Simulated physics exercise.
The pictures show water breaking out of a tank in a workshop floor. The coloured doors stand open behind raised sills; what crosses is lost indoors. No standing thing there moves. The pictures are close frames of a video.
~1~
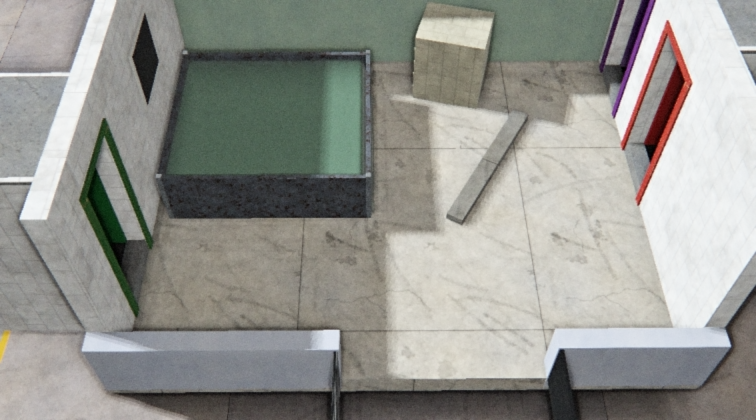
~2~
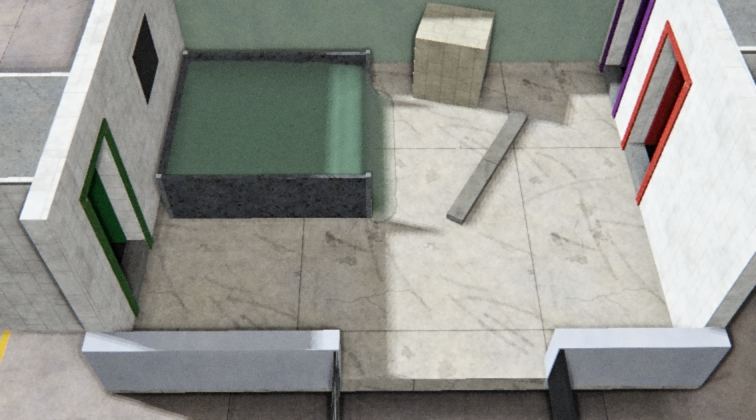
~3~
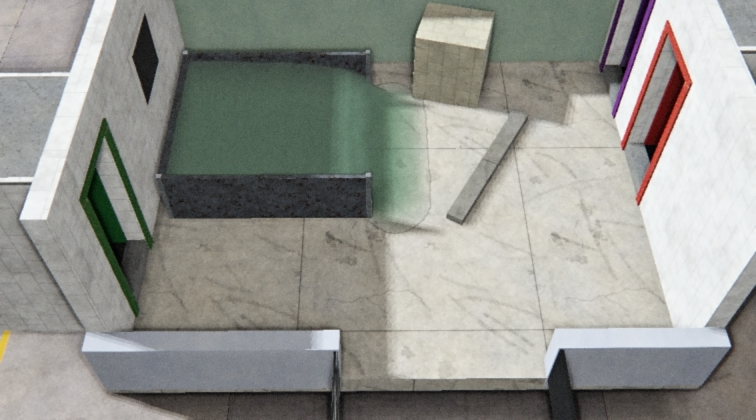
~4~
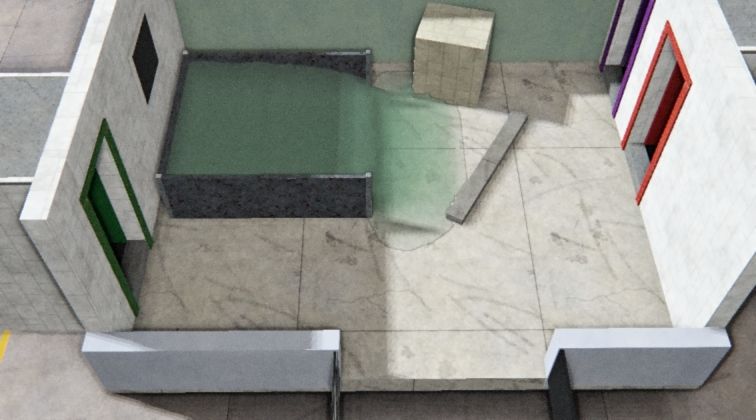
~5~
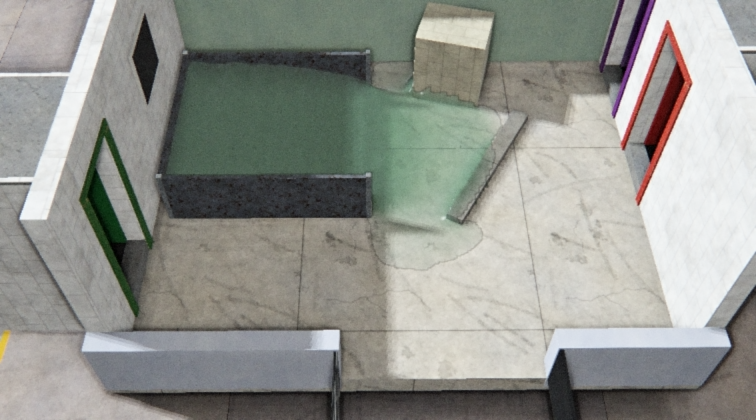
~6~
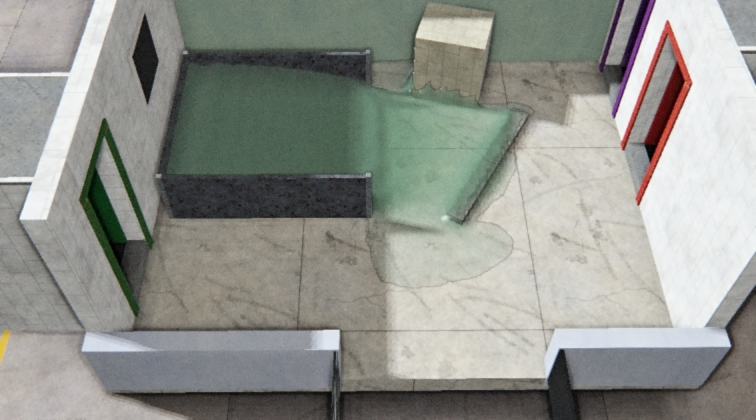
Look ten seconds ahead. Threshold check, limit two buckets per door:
Red door: Over two pails; green door: Two pails at most; purple door: Over two pails.
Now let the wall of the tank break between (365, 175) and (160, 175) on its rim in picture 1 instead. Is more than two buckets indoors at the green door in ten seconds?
Well, the green door simply overshoots.
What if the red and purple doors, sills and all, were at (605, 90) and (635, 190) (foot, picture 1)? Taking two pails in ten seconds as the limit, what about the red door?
Red: Comes in high.
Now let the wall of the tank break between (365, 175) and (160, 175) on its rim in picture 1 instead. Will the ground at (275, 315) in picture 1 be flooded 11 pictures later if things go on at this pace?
That spot ends up swamped.
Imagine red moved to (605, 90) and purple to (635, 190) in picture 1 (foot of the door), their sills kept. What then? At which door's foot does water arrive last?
Answer: The green one.
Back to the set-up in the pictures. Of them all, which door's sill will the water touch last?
It's the one in green.
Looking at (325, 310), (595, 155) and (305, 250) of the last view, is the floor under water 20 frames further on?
First spot not wet, second soaked, third not wet.
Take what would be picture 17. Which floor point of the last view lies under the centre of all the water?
I'd point to (415, 156).
A moment on, water covers 50 % of the floor; the red door wet at the sill, nothing in, the green door not reached, the purple door wet at the sill, nothing in.
Next, water covers 65 % of the floor; the red door over two buckets in, the green door not reached, the purple door under two buckets in.
Then, water covers 70 % of the floor; the red door far over two buckets in, the green door not reached, the purple door over two buckets in.
Later, water covers 90 % of the floor; the red door far over two buckets in, the green door wet at the sill, nothing in, the purple door far over two buckets in.
In the end, water covers 95 % of the floor; the red door far over two buckets in, the green door wet at the sill, nothing in, the purple door far over two buckets in.
